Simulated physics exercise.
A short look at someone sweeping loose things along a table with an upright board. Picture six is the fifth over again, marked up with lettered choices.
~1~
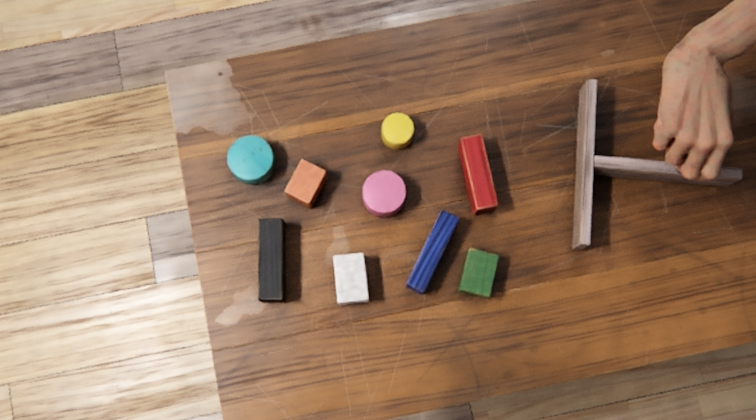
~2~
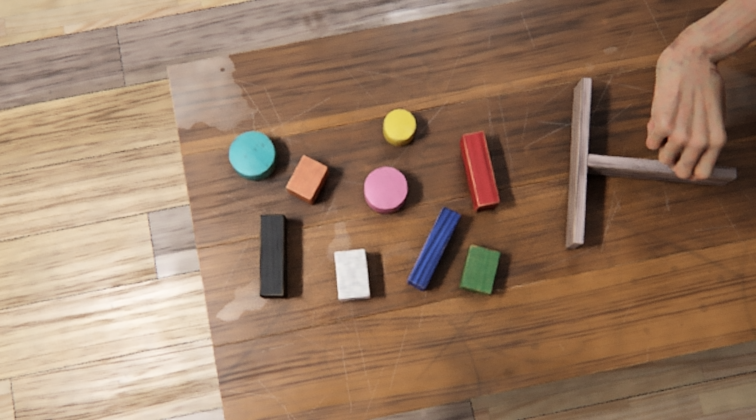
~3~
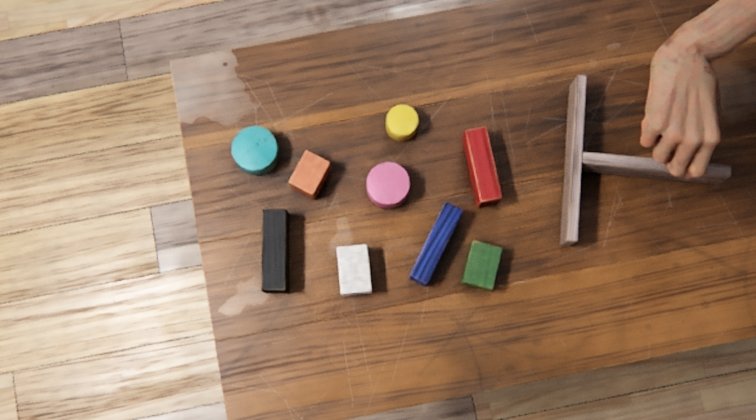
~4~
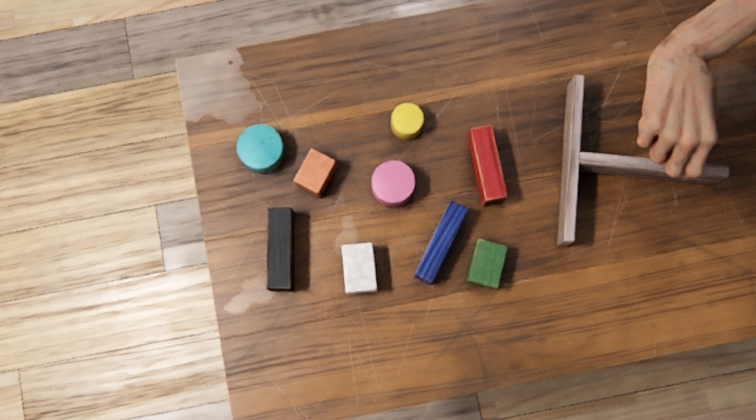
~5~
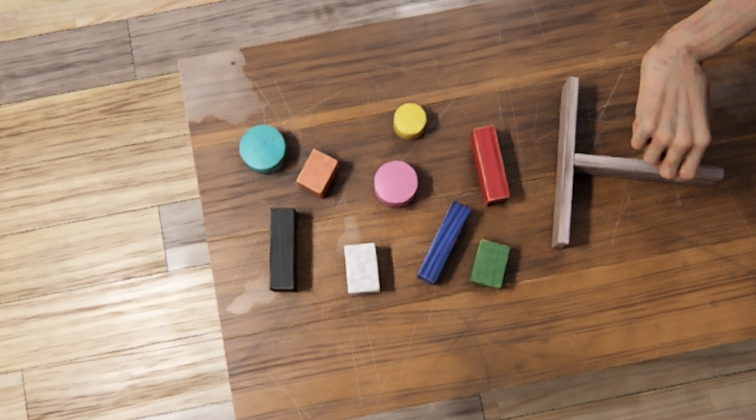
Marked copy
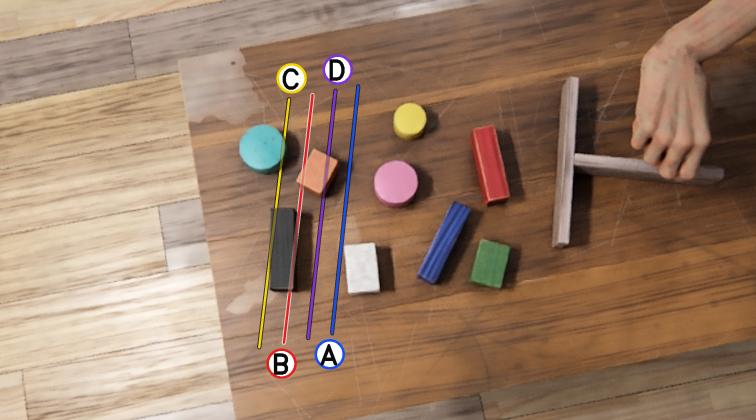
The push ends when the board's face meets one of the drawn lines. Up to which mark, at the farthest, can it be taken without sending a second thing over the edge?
Stop at C.
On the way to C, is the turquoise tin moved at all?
By then, yes.
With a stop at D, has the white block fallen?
No.
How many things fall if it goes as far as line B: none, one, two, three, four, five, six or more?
By then, none.
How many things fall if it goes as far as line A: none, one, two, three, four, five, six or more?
The count is none.
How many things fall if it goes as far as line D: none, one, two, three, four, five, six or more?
The count is none.
On the marked copy, A at (345, 207); B at (298, 216); C at (274, 220); D at (322, 211).
Taking C. A third of the way, board (464, 179); green block (453, 284); blue stick (429, 251).
Two thirds of the way, board (359, 199); turquoise tin (254, 144); orange block (284, 164).
When it is over, board (275, 215); black stick (210, 251); white block (229, 288); none fallen.
As for the rest, A is within the limit but short; B is within the limit but short; D is within the limit but short.
